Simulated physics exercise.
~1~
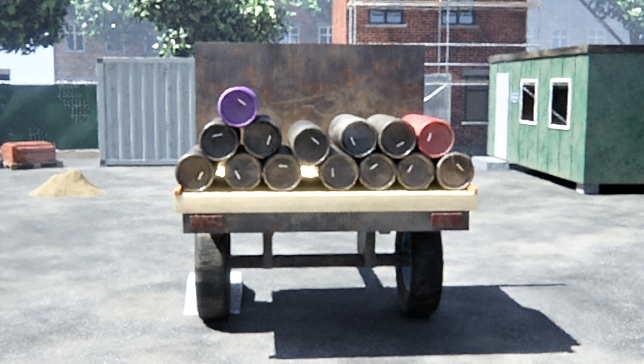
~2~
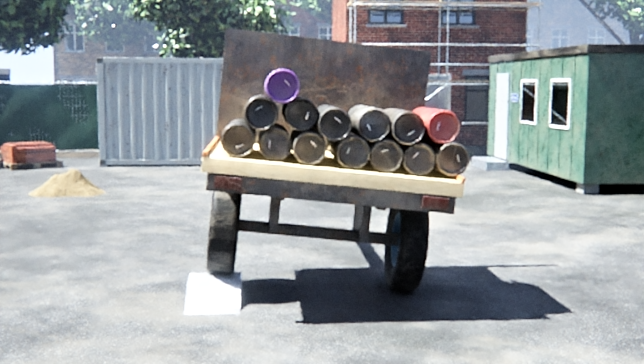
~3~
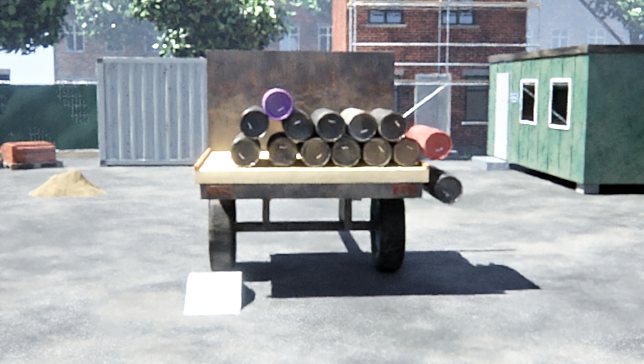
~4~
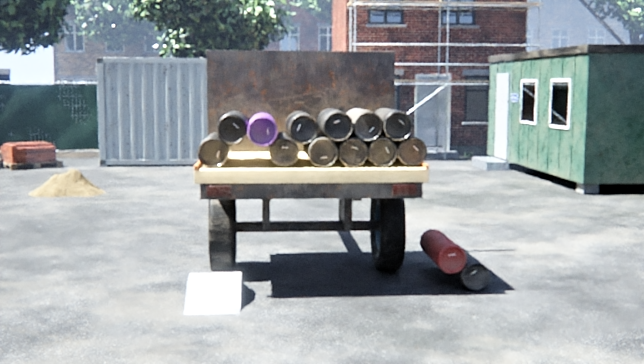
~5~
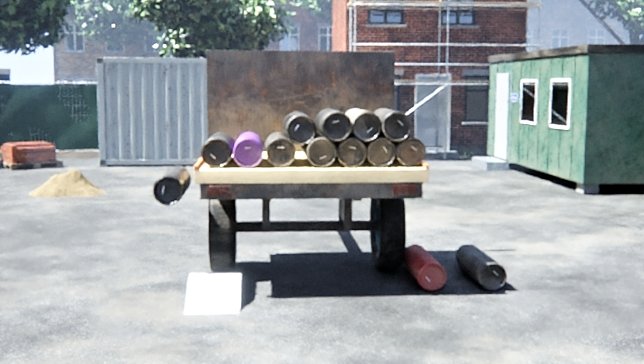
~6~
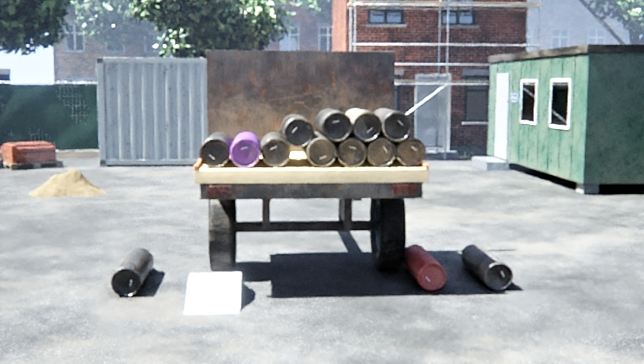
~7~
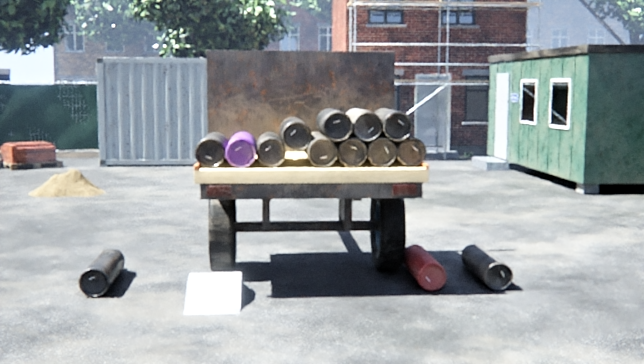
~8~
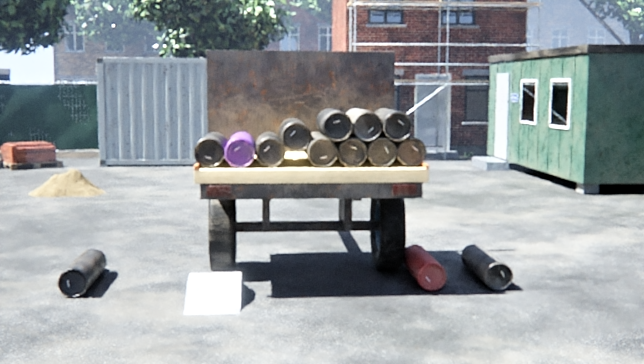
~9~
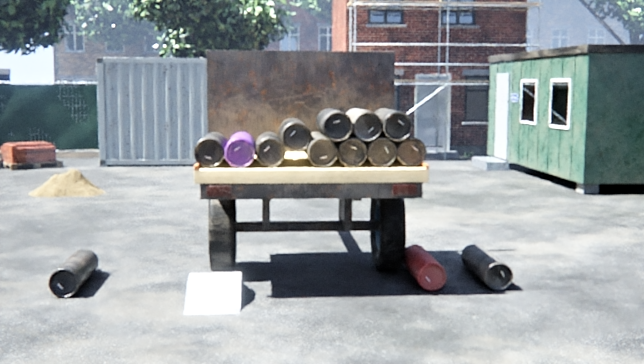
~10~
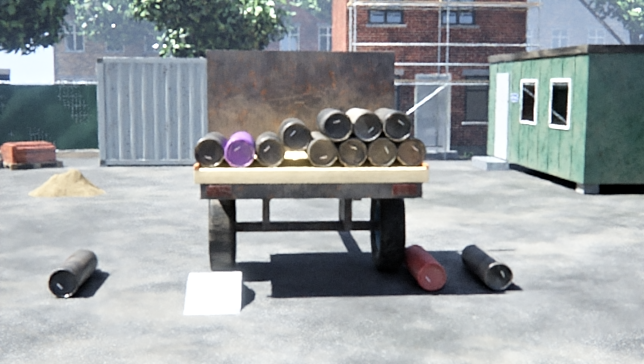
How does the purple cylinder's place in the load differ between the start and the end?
At the start the purple cylinder sits on top of the pile at the left, above the other cylinders. By the end it lies lower down, directly on the deck in the bottom row, second from the left.
In a paved yard with a grey container on the left and a green cabin on the right, a flat trailer is seen from behind, loaded with stacked dark cylinders, a purple one on top at the left and a red one at the right. The trailer's left side rises over a pale hump, tipping the deck to the right, then settles level. A dark cylinder drops off the right side and the red one follows. The purple one sinks down through the left of the pile, and another dark cylinder falls off the left and rolls slightly outward. Finally, purple rests on the deck, while red and two dark cylinders lie on the ground.
